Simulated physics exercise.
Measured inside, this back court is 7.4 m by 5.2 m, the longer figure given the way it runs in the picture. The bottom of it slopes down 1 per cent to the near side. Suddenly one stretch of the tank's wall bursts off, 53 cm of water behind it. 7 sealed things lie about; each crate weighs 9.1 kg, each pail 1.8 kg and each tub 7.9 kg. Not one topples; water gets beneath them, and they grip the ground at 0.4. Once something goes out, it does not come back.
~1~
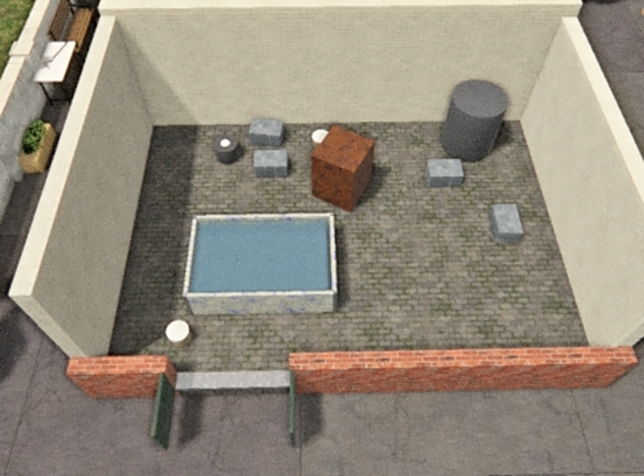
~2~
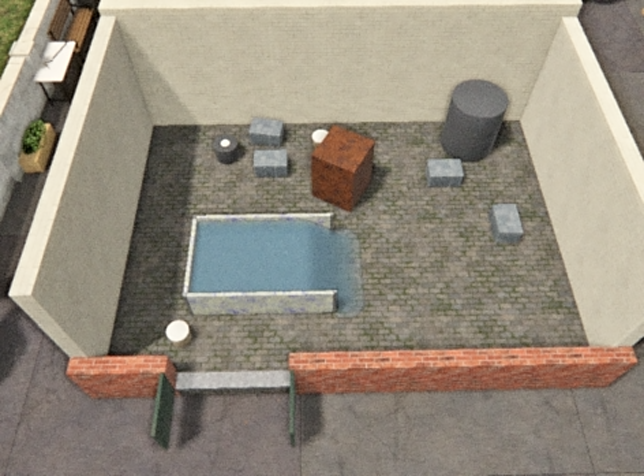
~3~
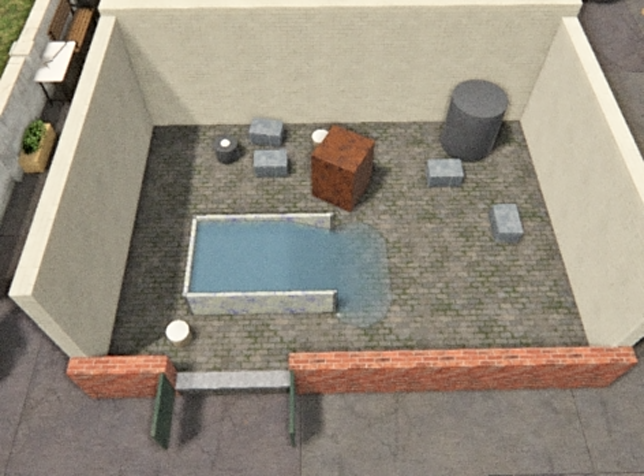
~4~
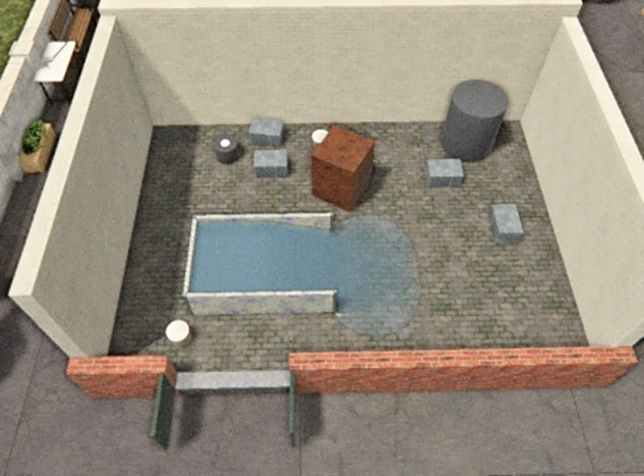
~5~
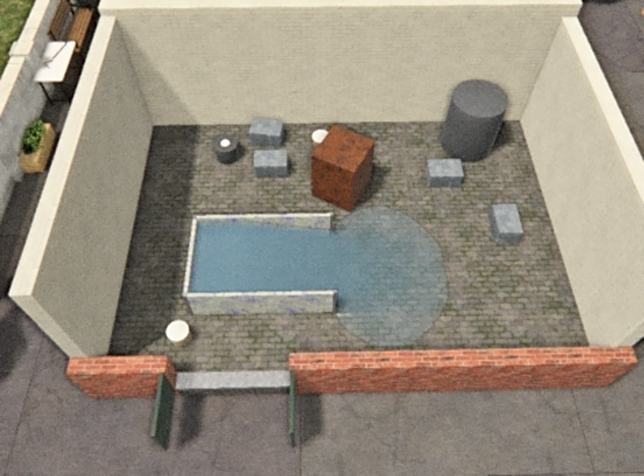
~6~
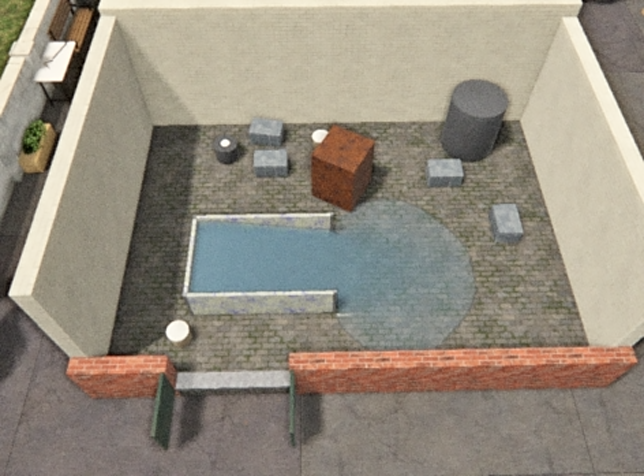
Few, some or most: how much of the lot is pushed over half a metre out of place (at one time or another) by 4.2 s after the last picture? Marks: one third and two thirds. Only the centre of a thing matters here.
Share: Under a third.
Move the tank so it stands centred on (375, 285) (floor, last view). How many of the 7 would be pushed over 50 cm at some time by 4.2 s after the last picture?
That would give 2.
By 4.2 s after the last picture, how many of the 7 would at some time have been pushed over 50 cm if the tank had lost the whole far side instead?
That gives 6 of them.
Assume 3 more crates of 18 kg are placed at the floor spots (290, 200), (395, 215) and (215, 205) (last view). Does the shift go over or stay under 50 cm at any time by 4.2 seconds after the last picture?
First falls shy, second exceeds it, third falls shy.
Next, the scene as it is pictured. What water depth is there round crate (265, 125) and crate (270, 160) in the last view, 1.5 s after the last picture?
Roughly 0 and 0 cm.
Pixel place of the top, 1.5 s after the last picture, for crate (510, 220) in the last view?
About (547, 208), give or take.
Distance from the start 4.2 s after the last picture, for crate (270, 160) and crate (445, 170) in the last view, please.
In turn: 0 cm, 40 cm.
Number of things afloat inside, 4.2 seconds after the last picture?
At that instant the tally stands at 2.
Then, 0.4 s after the last picture 0 of 7 are over 50 cm from their spots; 0 afloat.
Then, 1.5 s after the last picture 1 of 7 are over 50 cm from their spots; 1 afloat.
Then, 2.8 s after the last picture 1 of 7 are over 50 cm from their spots; 2 afloat.
Then, 4.2 s after the last picture 1 of 7 are over 50 cm from their spots, and 1 have been at some point; 2 afloat.
